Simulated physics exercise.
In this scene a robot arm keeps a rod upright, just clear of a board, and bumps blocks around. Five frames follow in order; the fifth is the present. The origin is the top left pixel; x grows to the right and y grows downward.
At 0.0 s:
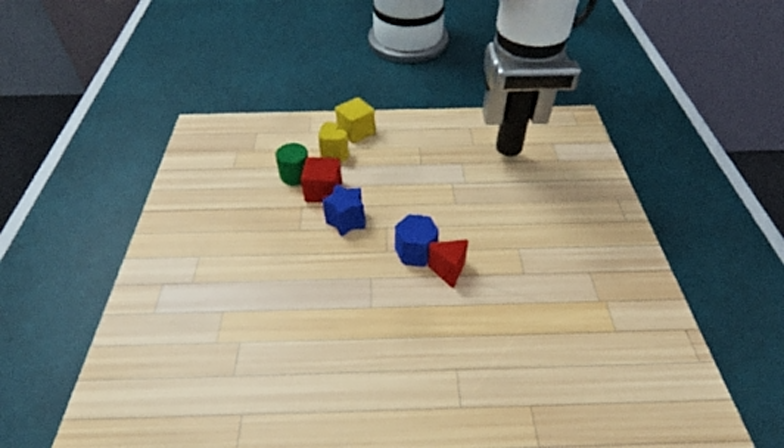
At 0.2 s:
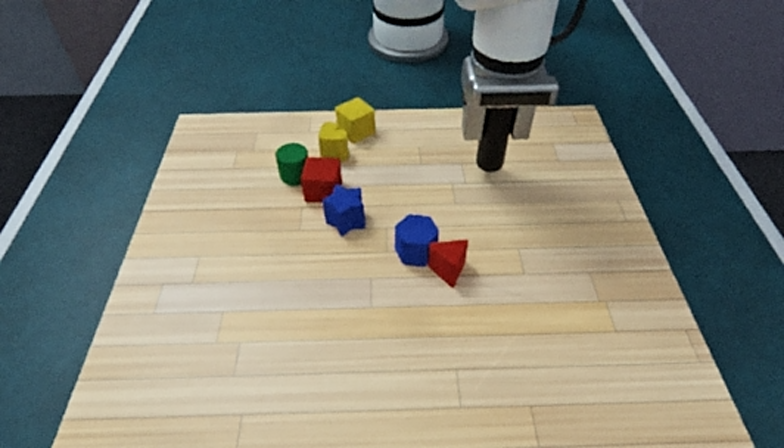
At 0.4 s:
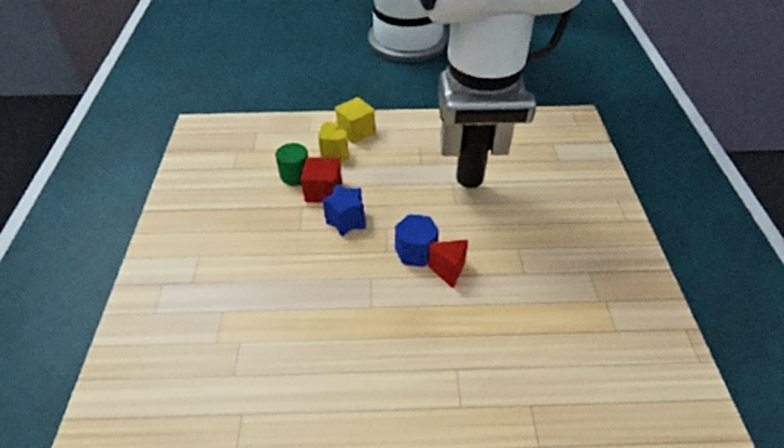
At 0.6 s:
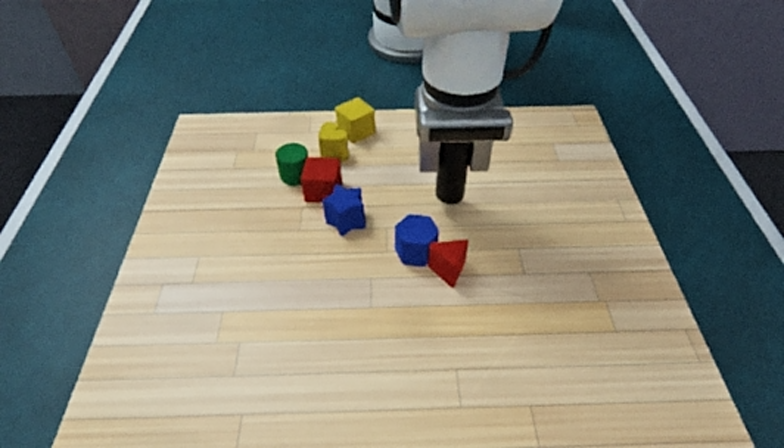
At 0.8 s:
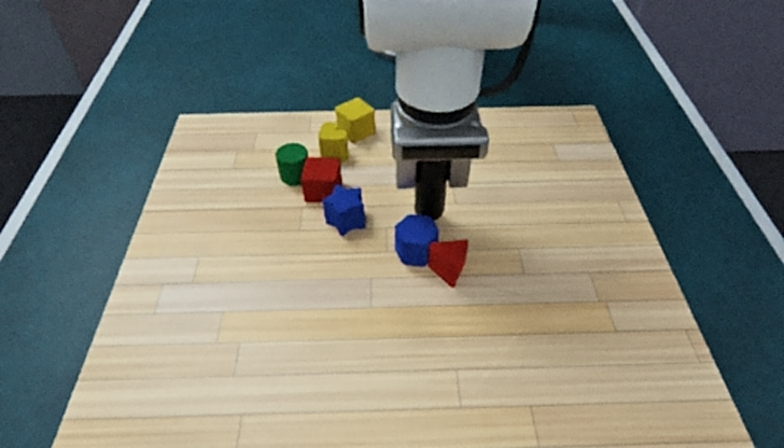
Above a wooden board, a robot arm moves its black rod toward the viewer and left, nearing a blue block.
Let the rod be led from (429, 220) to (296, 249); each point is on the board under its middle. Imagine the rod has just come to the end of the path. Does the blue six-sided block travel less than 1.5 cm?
That would be a yes.
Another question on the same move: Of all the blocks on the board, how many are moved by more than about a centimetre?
The number is one.
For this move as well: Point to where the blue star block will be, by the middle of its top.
I'd expect the centre of its top face to be at (318, 197).
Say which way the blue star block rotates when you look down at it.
From the top: Clockwise.
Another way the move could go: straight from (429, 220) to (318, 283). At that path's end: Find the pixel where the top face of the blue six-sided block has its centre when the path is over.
If I read the scene right, the answer is (409, 245).
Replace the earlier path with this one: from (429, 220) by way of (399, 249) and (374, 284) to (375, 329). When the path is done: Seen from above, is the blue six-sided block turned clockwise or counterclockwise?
Looking down, it rotates anti-clockwise.
The first path, step by step. One third of the way, rod at (385, 221); nothing pushed yet.
Two thirds of the way, rod at (340, 230); blue star block at (324, 196), turned 60° clockwise.
At the end, rod at (294, 240); blue star block at (318, 197), turned 90° clockwise; blue six-sided block not moved.
